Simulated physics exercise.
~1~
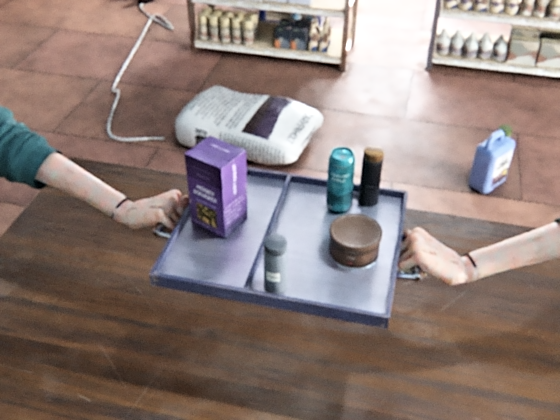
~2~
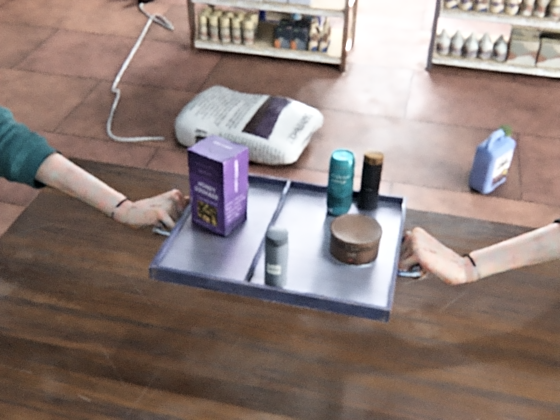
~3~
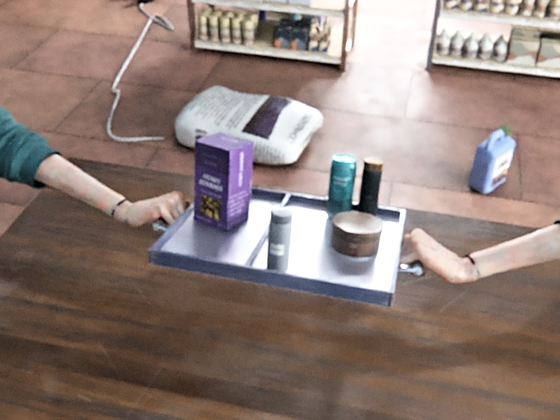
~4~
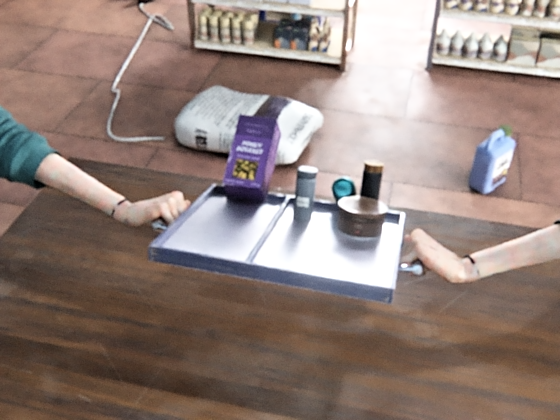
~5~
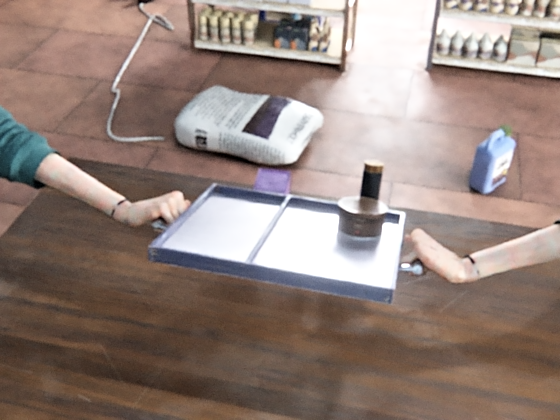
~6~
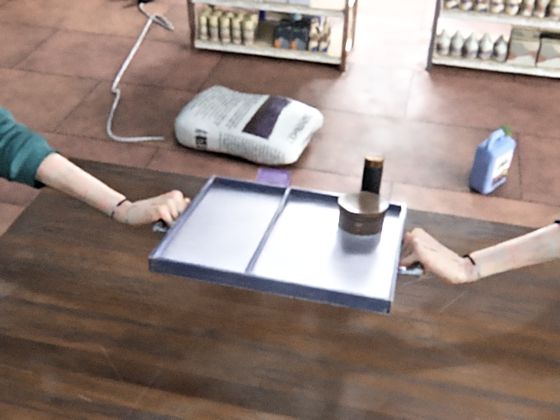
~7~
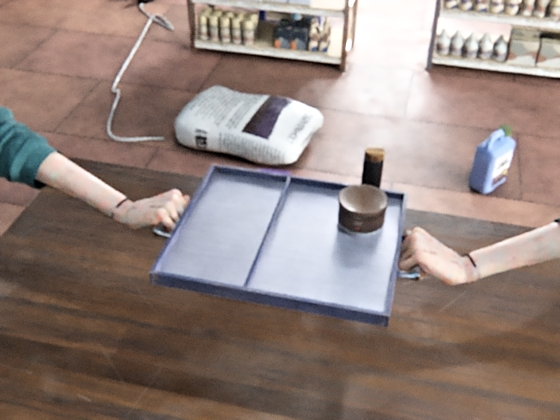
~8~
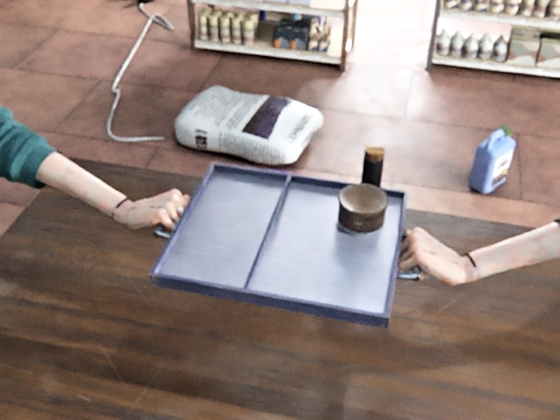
In a shop, two hands tipped a tray's far edge down and levelled it again; the purple carton, turquoise can and grey shaker went off the far side, while the brown tub slid a little and stayed on beside the upright black shaker.
